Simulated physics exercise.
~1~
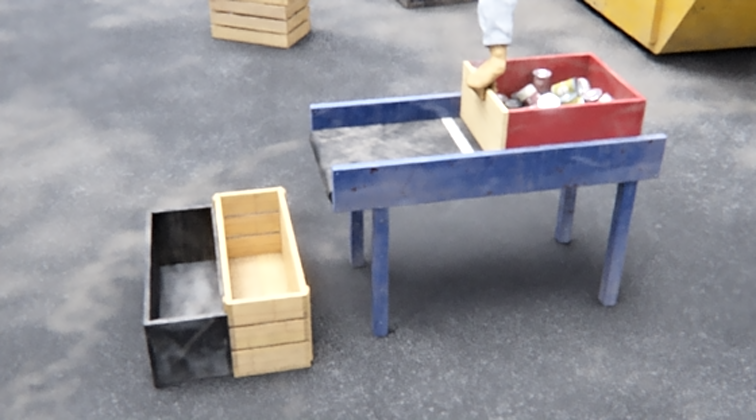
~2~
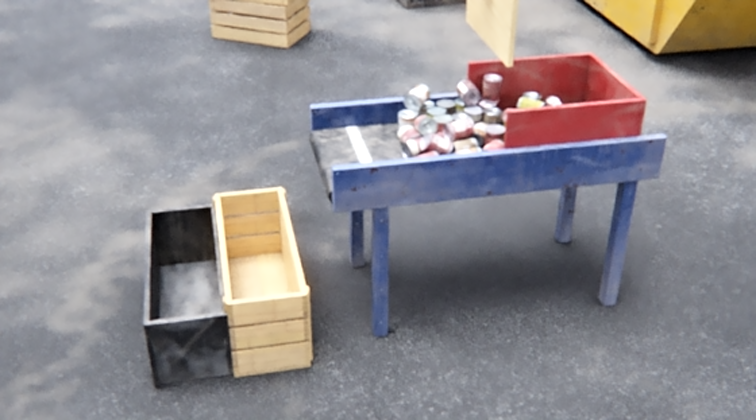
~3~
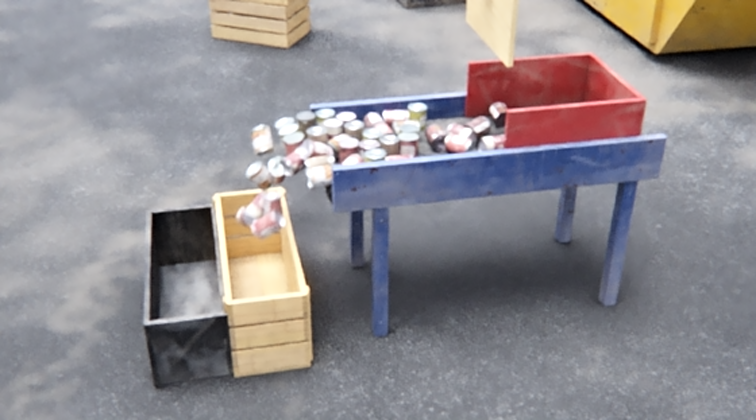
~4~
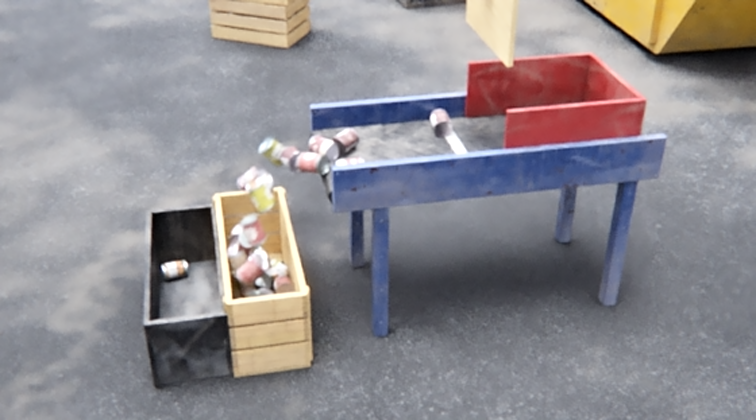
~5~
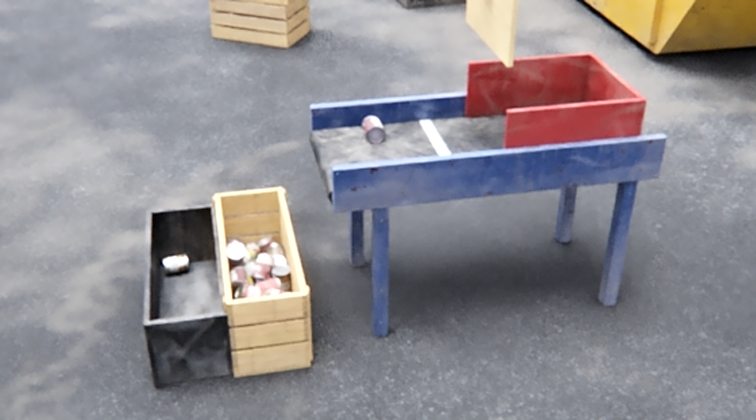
Small tins ride a belt out of a red pen and drop mostly into a wooden bin.
